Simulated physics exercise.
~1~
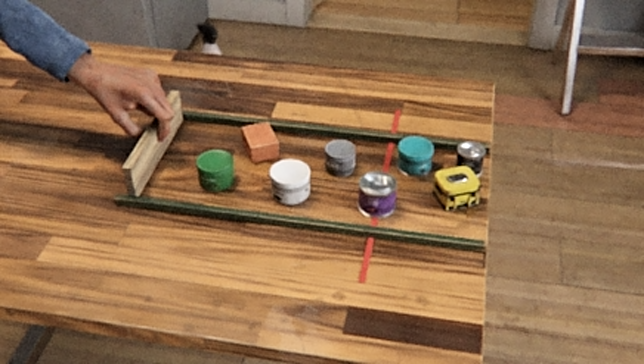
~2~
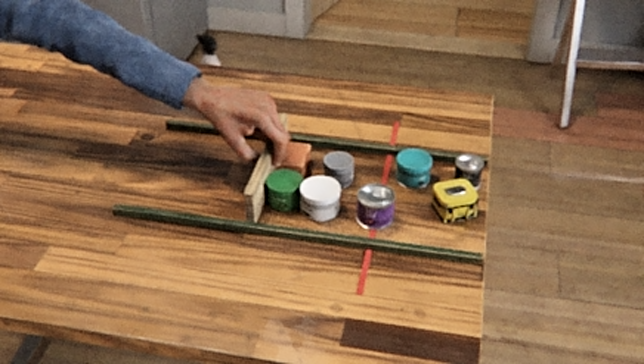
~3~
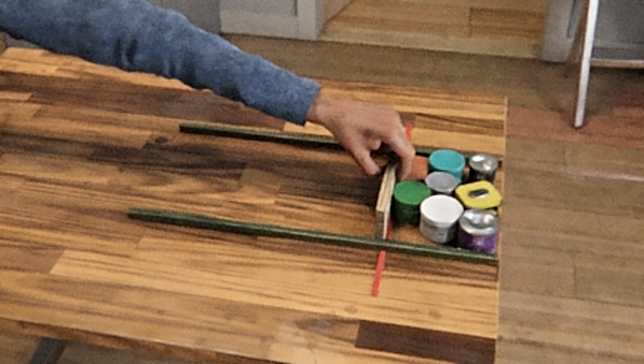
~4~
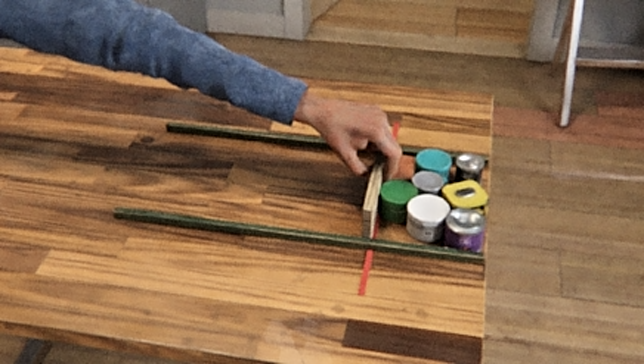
A hand pushing small tubs, tins and an orange block rightward with an upright board, stopping with them packed near the table's end.
